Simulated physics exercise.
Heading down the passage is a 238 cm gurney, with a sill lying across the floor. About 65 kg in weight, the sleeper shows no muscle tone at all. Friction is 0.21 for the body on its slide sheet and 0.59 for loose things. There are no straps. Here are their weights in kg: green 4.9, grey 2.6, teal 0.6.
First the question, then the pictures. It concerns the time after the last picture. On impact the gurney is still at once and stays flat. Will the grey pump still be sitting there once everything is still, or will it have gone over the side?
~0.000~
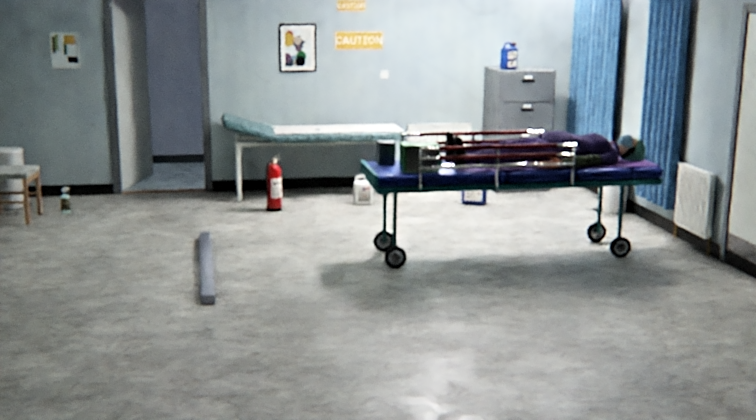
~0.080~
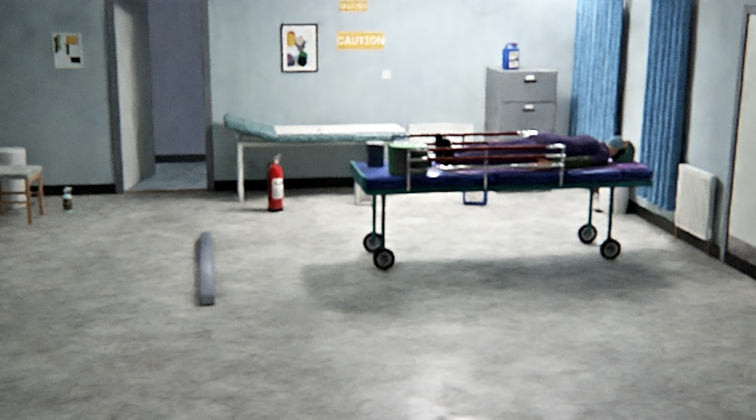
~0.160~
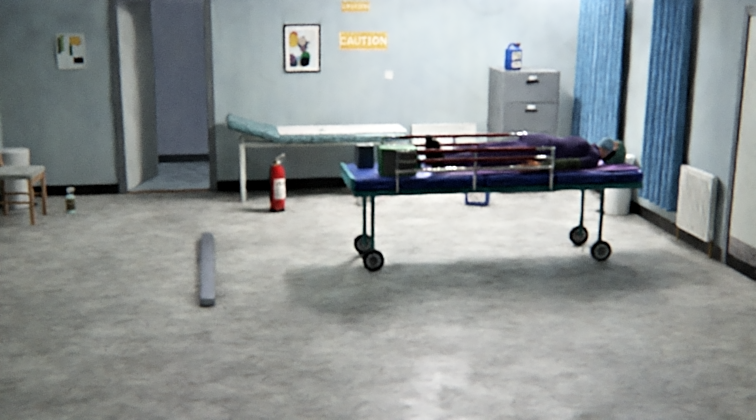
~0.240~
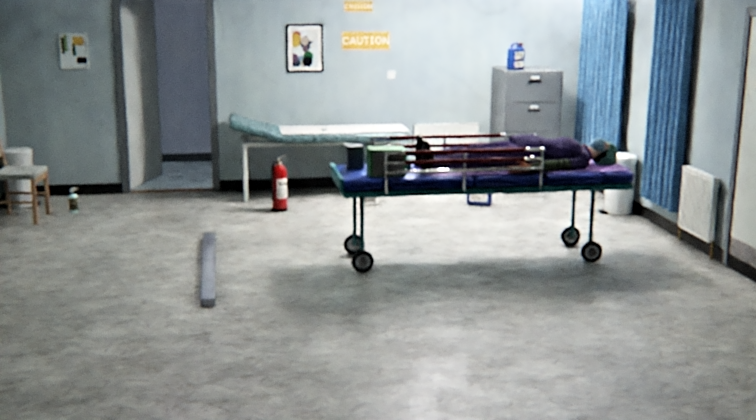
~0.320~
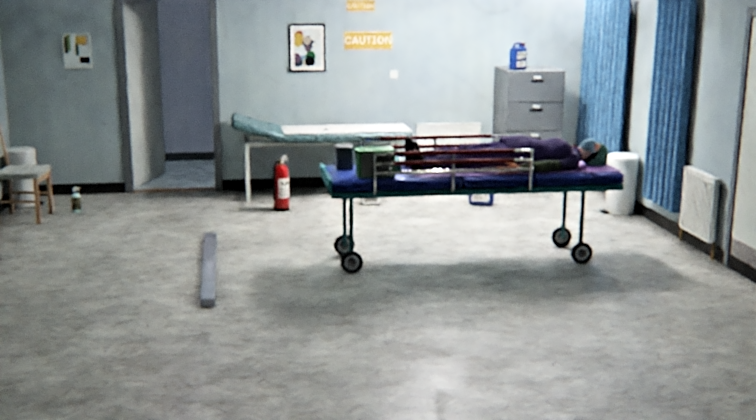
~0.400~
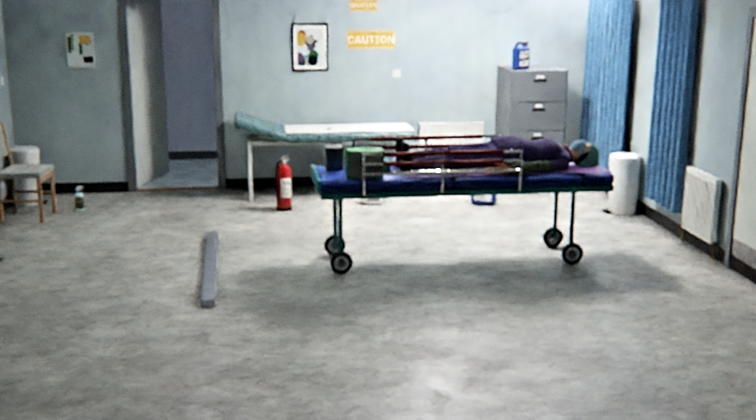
Still sitting there.
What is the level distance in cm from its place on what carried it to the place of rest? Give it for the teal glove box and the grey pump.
The teal glove box has moved 20 and the grey pump 10.
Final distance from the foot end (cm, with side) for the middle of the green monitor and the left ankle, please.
Green monitor: 30 cm short; left ankle: 50 cm short.
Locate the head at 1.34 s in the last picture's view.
The head is close to (462, 158).
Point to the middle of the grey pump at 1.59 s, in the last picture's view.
Somewhere close to (209, 161).
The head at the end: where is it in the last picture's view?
I'd put it close to (443, 159) in the last view.
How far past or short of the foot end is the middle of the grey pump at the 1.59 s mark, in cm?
Roughly 5 cm short.
It happens at 1.19 s.
After 1.34 s the grey pump is 7 cm short of the foot end, tilted 5°, near (210, 160) in the last picture's view.
After 1.59 s the grey pump is 7 cm short of the foot end, tilted 0°, near (209, 161) in the last picture's view.
After 1.89 s the grey pump is 7 cm short of the foot end, tilted 0°, near (209, 161) in the last picture's view; the teal glove box 34 cm short of the foot end, tilted 0°.
Final state at 2.1 s, green monitor stays on; grey pump stays on; teal glove box stays on; left ankle stops short of the foot end.
